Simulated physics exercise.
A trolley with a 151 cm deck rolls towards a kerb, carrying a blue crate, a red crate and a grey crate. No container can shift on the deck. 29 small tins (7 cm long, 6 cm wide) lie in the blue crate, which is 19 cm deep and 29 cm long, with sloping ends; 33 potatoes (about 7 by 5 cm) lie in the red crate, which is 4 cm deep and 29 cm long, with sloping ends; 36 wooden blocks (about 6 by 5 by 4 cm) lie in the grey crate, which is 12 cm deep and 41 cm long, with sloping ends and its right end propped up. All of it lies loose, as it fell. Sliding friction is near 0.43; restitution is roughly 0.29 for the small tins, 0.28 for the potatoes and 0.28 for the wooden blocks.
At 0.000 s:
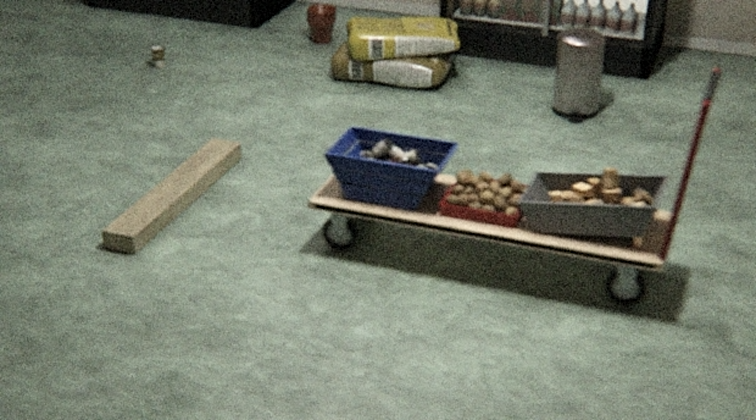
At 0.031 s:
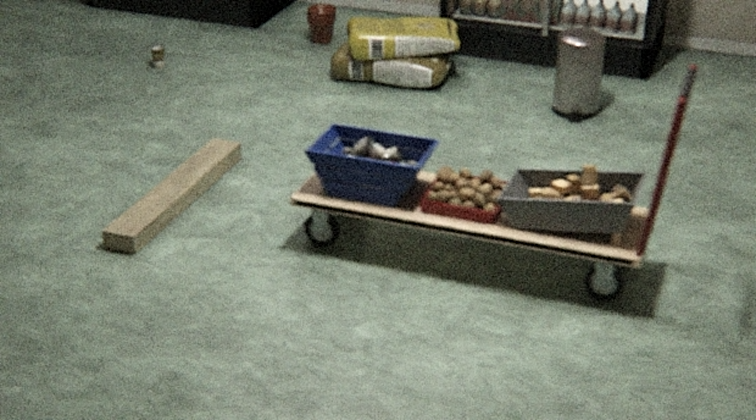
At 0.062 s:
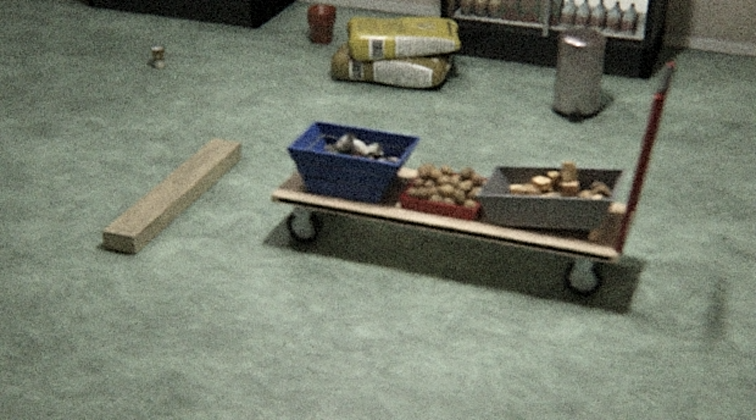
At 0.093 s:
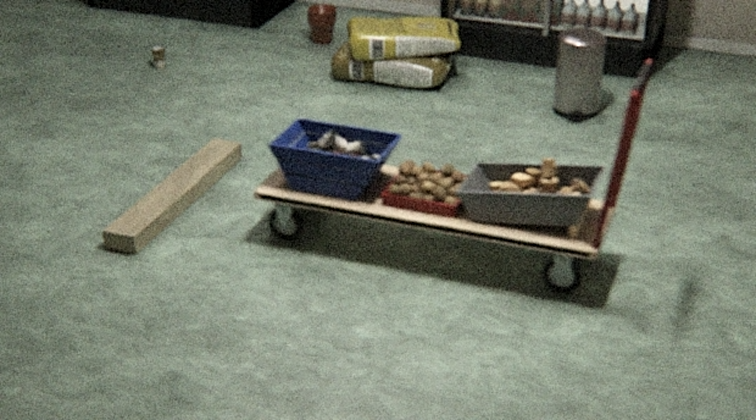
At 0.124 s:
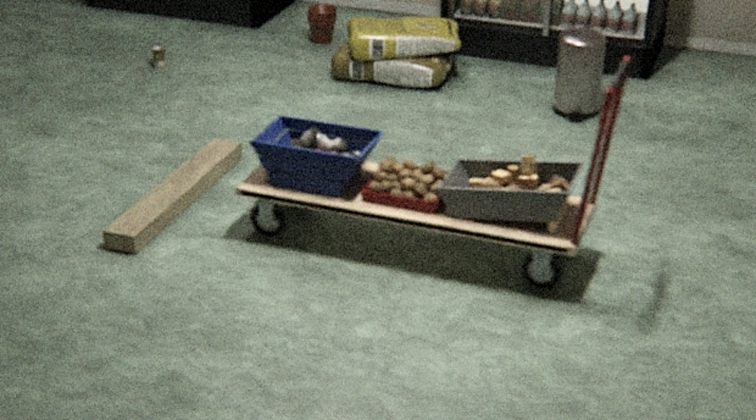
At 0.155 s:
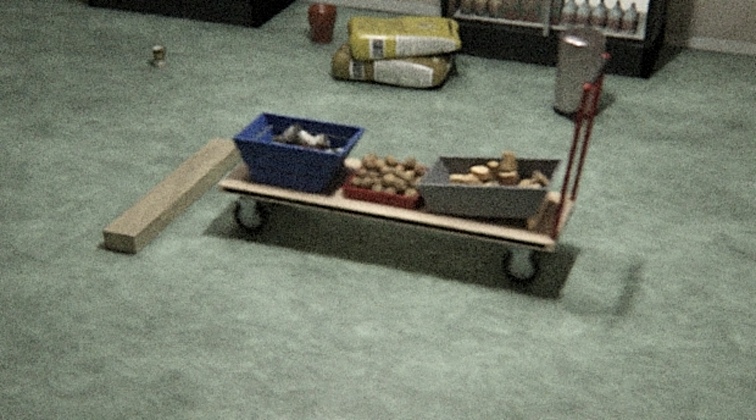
A flat trolley with a red handle rolled steadily left across the green floor towards a wooden beam, carrying a blue crate, a red crate of small round things and a grey crate of wooden blocks.
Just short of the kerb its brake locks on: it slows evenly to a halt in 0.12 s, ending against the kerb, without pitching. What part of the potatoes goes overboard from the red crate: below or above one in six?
The red crate loses more than a sixth of its potatoes.
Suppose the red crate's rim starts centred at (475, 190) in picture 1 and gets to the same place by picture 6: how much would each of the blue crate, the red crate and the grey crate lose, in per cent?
In that case blue crate 0, red crate 30, grey crate 0 per cent.
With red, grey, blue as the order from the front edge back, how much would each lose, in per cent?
In that case blue crate 0, red crate 40, grey crate 10 per cent.
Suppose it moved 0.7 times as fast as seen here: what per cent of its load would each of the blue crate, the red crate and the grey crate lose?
In that case blue crate 0, red crate 20, grey crate 0 per cent.
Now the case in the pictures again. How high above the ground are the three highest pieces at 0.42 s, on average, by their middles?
Some 48 cm up.
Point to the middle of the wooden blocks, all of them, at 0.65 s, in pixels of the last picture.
Around (401, 176).
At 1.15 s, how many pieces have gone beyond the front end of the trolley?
About 0.
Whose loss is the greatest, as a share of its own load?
The red crate.
After 0.20 s, the brake bites.
After 0.30 s, blue crate 29 in, 0 out, red crate 32 in, 1 out and grey crate 36 in, 0 out.
After 0.42 s, blue crate 29 in, 0 out, red crate 26 in, 7 out and grey crate 35 in, 1 out.
After 0.65 s, blue crate 29 in, 0 out, red crate 22 in, 11 out and grey crate 34 in, 2 out.
Final count (at 1.15 s), blue crate 29 in, 0 out, red crate 22 in, 11 out and grey crate 34 in, 2 out. Asked share, 11 of 33, 33 per cent.
